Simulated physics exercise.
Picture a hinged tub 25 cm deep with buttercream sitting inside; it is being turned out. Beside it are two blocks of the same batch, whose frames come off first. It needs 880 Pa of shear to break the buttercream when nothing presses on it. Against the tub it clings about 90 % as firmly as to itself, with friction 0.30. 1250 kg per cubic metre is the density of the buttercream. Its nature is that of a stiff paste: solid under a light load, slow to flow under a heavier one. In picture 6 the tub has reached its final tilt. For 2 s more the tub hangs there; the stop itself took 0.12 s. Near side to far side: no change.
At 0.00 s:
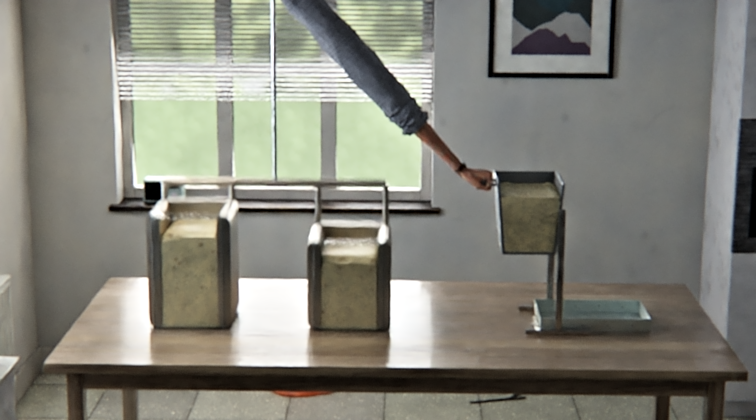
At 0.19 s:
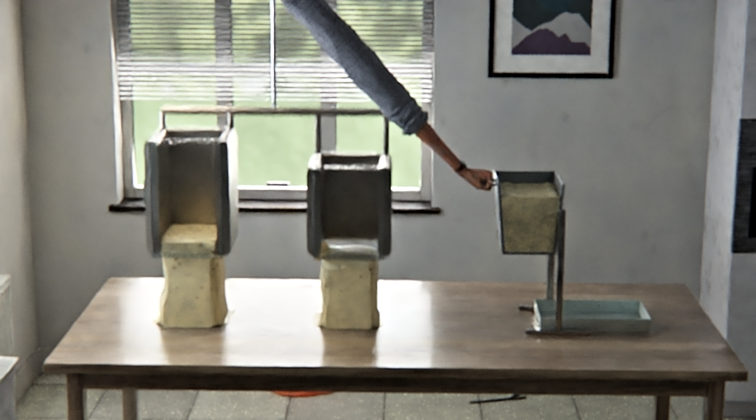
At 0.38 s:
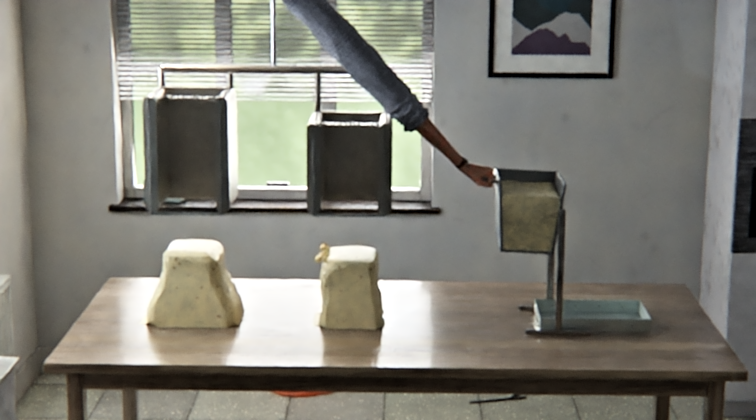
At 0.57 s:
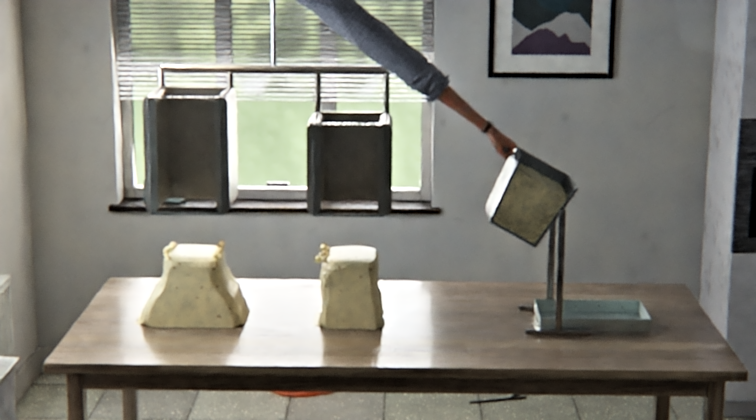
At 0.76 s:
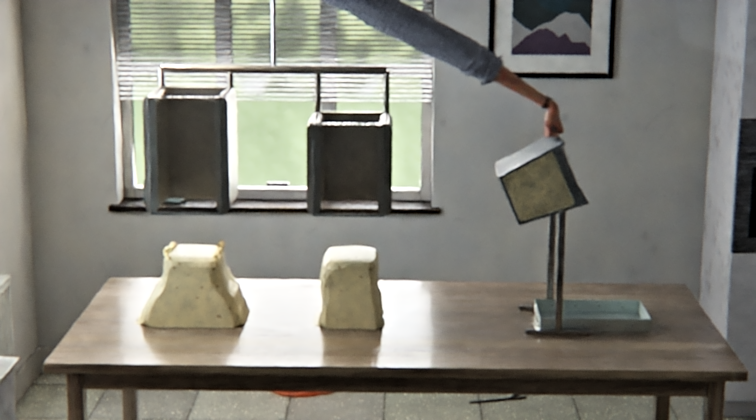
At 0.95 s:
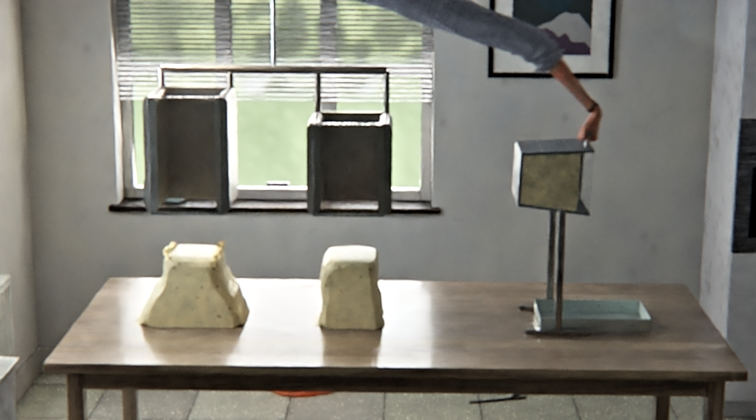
An arm in a blue-grey sleeve held a tub of pale buttercream while two casings rose off blocks that slumped, the left one more, then turned the tub clockwise onto its side.
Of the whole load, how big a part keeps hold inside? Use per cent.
The part that keeps hold inside is about 100 %.
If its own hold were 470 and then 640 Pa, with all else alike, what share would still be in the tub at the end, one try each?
Result: 55 % for the first case, 100 % for the second.
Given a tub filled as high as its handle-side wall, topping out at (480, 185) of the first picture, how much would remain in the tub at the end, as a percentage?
Around 55 percent would still be in the tub at the end.
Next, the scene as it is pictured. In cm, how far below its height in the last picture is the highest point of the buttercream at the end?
About 0 cm.
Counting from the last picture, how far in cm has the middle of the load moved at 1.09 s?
The shift is near 0 cm.
After 1.09 s, the tub is at 92 degrees and holds 100 %.
After 1.26 s, the tub is at 92 degrees and holds 100 %.
After 1.43 s, the tub is at 92 degrees and holds 100 %.
After 1.60 s, the tub is at 92 degrees and holds 100 %.
After 2.95 s, the tub is at 92 degrees and holds 100 %.
